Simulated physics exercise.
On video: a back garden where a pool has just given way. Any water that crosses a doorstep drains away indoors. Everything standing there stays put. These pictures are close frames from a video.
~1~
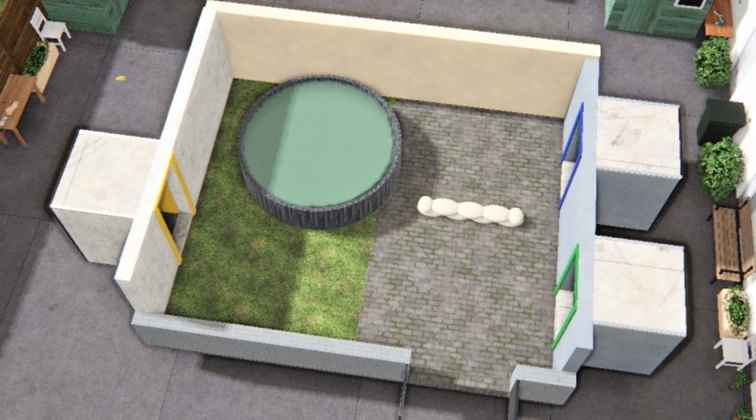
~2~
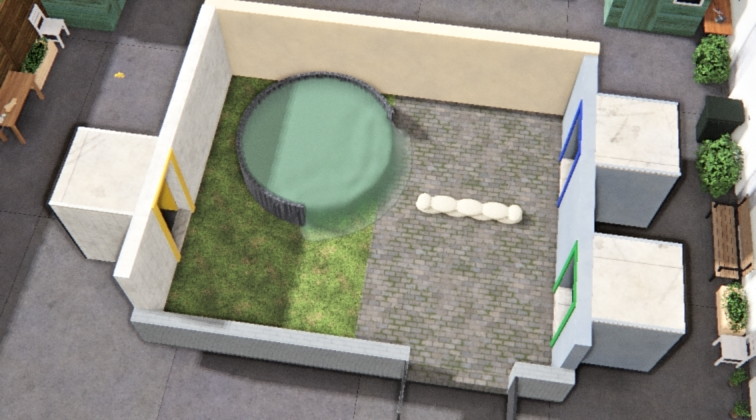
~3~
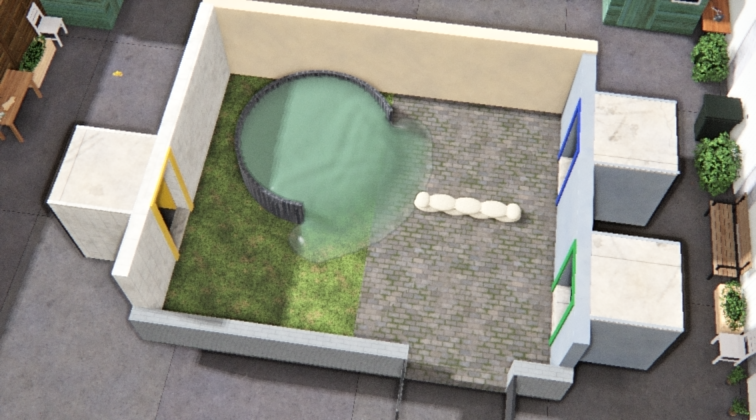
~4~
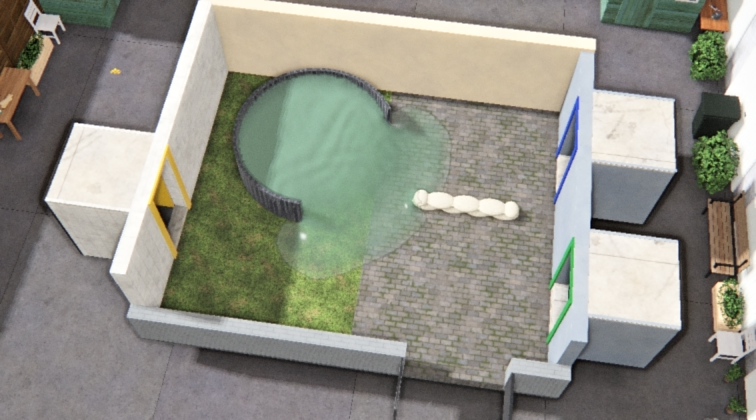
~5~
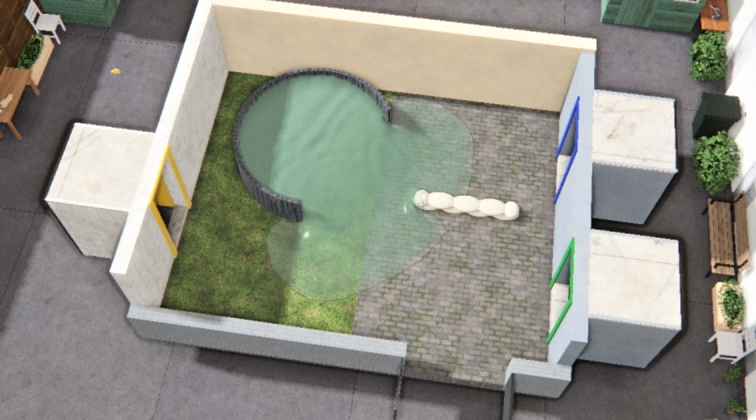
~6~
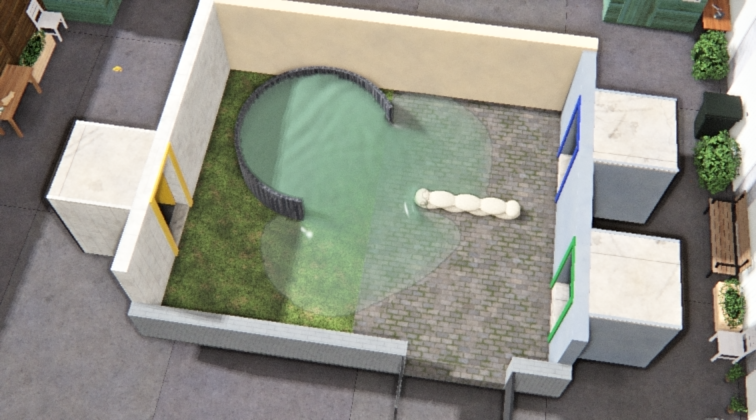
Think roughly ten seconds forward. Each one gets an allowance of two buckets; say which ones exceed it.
Result: The green door does not pass two buckets. The blue door passes two buckets. The yellow door does not pass two buckets.
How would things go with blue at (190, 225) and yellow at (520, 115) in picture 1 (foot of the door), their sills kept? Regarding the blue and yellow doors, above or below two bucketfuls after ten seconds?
After the change, the blue door falls short, while the yellow door overshoots.
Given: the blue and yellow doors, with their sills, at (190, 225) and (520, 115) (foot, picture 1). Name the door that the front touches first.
Answer: The one in yellow.
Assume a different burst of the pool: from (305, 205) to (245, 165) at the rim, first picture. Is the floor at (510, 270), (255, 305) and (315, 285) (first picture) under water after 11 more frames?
Respectively: Parched, drenched and drenched.
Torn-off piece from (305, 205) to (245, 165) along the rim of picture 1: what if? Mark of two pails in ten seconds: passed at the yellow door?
The yellow one goes past it.
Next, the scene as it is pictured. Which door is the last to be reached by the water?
It would be the door marked yellow.
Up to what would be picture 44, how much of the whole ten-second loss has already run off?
Near 75 in a hundred.
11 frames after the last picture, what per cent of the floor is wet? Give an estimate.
That works out at 75 %.
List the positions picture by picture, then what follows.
In the first frame, the round pool at (320, 142) is whole and still.
In the second frame, the front is at (402, 131), out from the gap at (380, 192).
In the third frame, water pours out at (378, 192) and has run to (420, 125).
In the fourth frame, water pours out at (376, 191) and has run to (422, 113).
In the fifth frame, the front is at (450, 114), out from the gap at (377, 191).
In the sixth frame, water pours out at (378, 190) and has run to (302, 303).
A moment on, water covers 65 % of the floor; the green door not reached, the blue door wet at the sill, nothing in, the yellow door not reached.
Next, water covers 75 % of the floor; the green door wet at the sill, nothing in, the blue door over two buckets in, the yellow door not reached.
Then, water covers 80 % of the floor; the green door wet at the sill, nothing in, the blue door far over two buckets in, the yellow door not reached.
Later, water covers 90 % of the floor; the green door wet at the sill, nothing in, the blue door far over two buckets in, the yellow door wet at the sill, nothing in.
In the end, water covers 95 % of the floor; the green door wet at the sill, nothing in, the blue door far over two buckets in, the yellow door wet at the sill, nothing in.
